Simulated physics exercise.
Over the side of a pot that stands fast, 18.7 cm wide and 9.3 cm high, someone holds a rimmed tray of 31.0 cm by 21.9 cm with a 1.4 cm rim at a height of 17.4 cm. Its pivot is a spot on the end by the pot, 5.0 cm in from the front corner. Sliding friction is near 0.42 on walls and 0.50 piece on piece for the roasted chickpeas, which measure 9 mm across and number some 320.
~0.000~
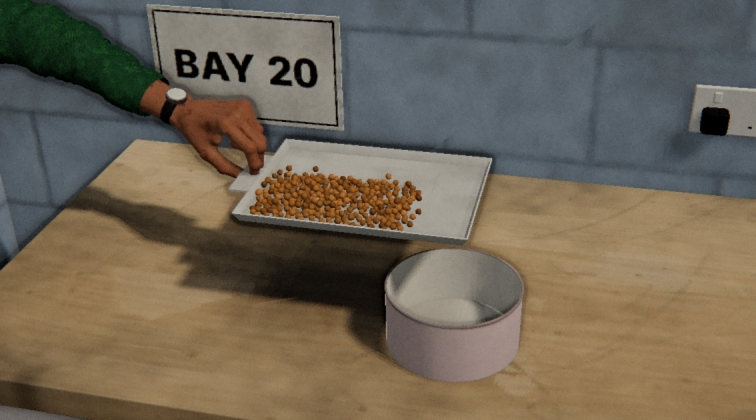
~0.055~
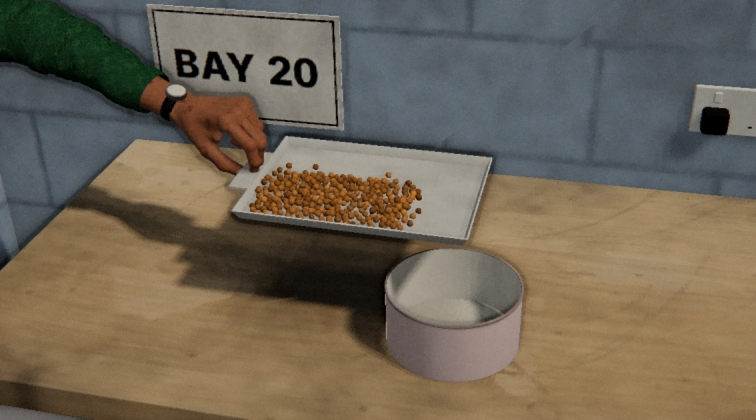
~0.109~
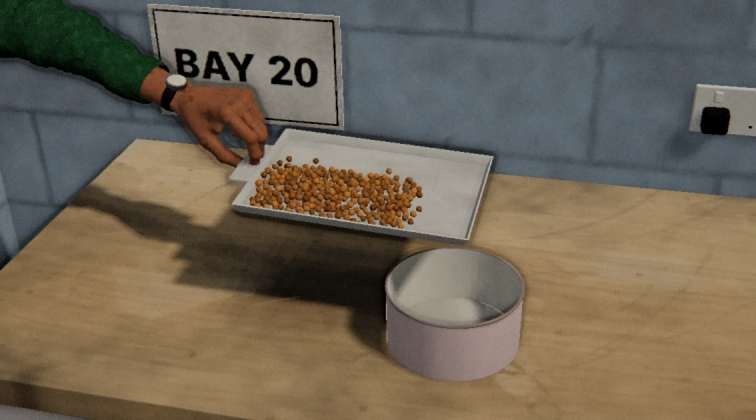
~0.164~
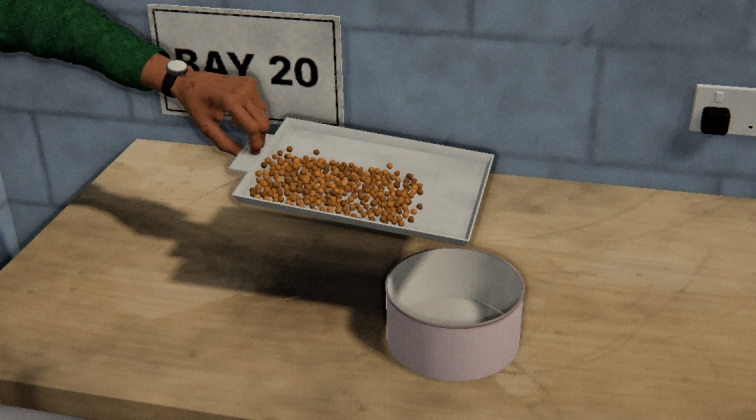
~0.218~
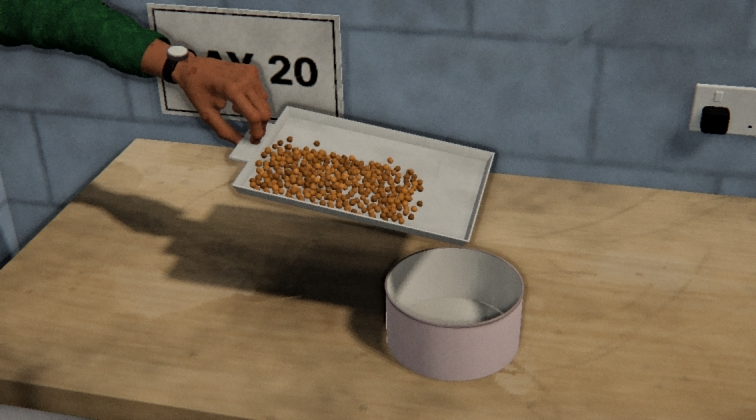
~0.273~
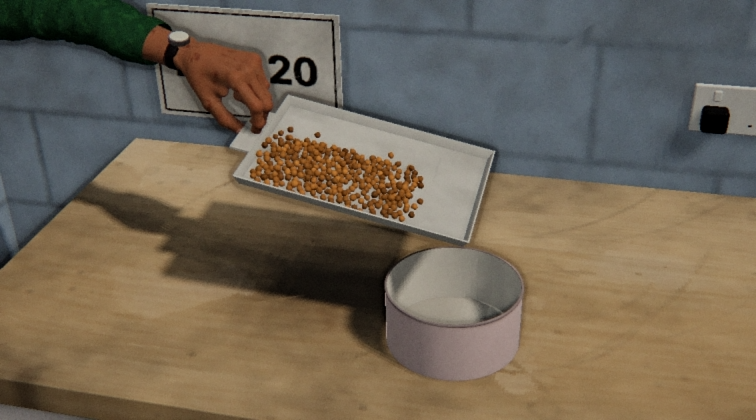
A hand in a green sleeve slowly raised the left end of a white tray of small orange-brown pieces, slanting it down toward a pink pot on the wooden table, while the pieces stayed bunched together.
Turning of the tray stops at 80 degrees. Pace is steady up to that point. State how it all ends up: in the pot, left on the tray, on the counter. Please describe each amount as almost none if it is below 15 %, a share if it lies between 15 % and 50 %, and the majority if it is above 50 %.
My prediction: Pot: Will likely be high; left on the tray: Will likely be low; counter: Will likely be low.
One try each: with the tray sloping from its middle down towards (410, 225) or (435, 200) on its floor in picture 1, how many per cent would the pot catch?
I'd put it at about 95 per cent for the first tilt and about 60 per cent for the second.
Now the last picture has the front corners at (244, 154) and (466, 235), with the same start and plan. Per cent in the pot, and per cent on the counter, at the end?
Final per cent - pot 45, counter 55.
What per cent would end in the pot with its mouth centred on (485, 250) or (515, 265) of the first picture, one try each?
That gives roughly 30 per cent and then 60 per cent.
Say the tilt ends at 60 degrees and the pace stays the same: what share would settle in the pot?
In that case some 70 per cent.
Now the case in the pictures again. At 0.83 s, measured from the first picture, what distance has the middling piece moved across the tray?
By then it sits near 12 cm from where it began.
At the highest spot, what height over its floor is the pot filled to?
Roughly 3.0 centimetres.
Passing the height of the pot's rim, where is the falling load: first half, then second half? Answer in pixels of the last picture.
Early half: About (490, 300); late half: (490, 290).
After 0.83 s, tilt 44 degrees; the tray holds 95 %, the pot 0 %.
After 1.21 s, tilt 66 degrees; the tray holds 40 %, the pot 40 %.
After 1.67 s, tilt 80 degrees; the tray holds 5 %, the pot 85 %.
In the end, at 2.3 s, pot 90 %, tray 0 %, counter 10 %.
